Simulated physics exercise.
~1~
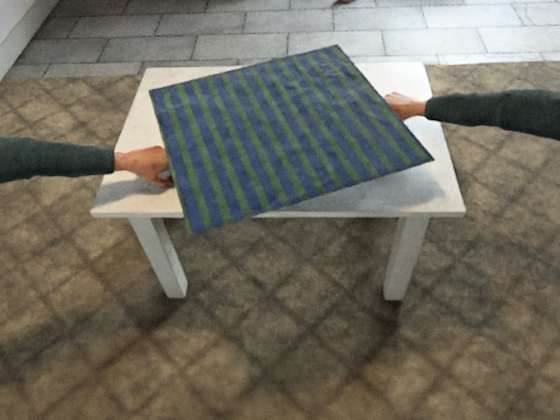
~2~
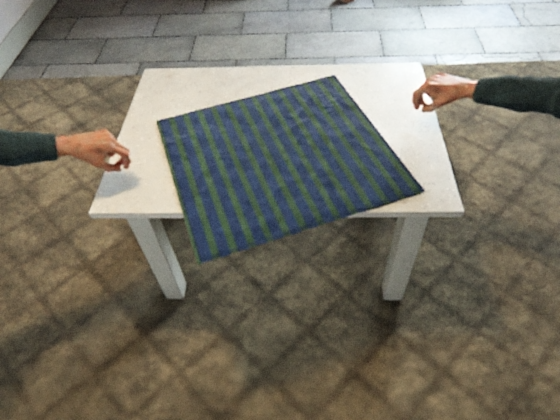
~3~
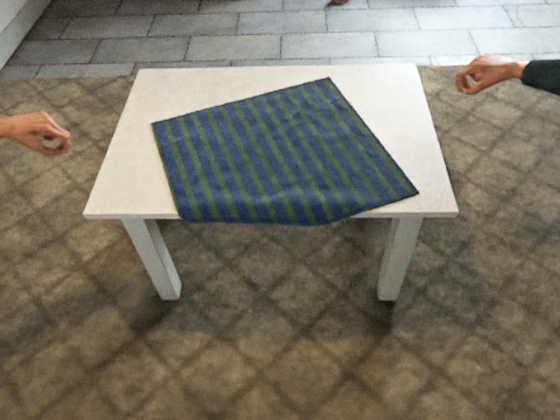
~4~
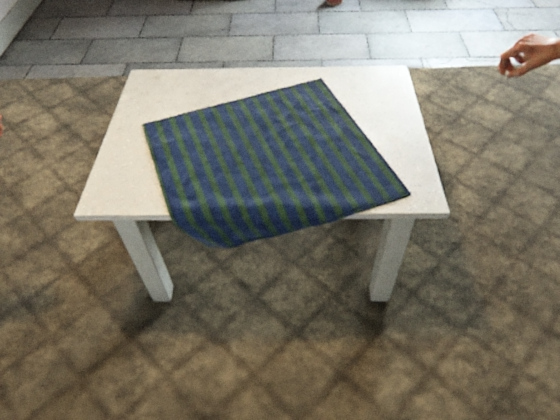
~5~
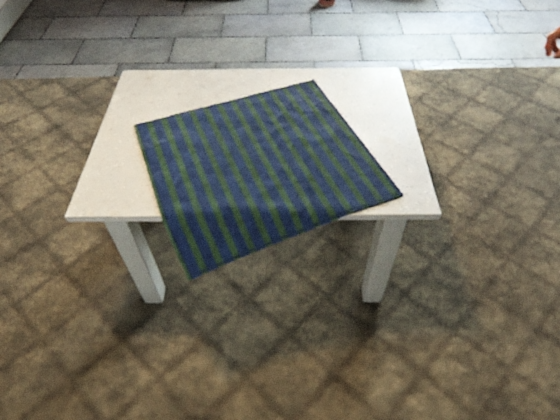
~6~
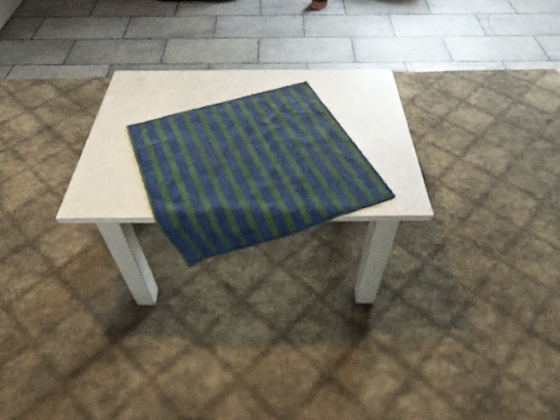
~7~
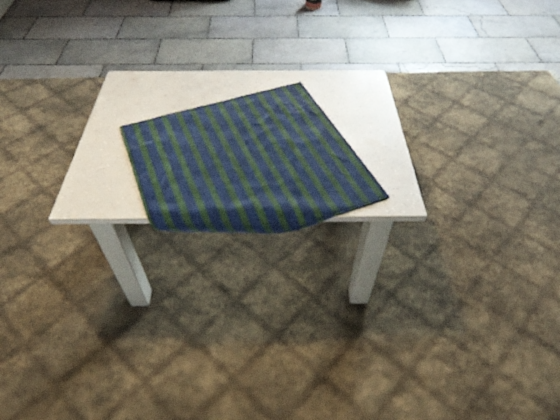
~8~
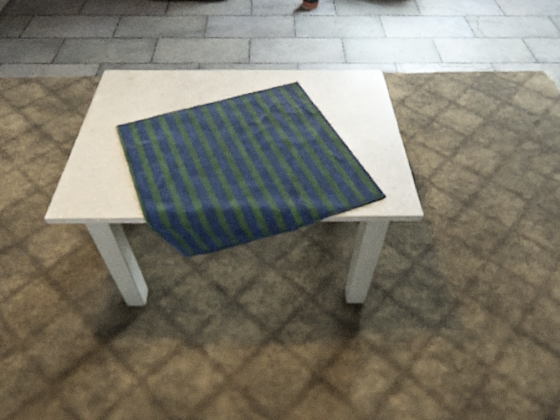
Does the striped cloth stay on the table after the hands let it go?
Yes, the cloth stays on the table, with one corner hanging over the front edge.
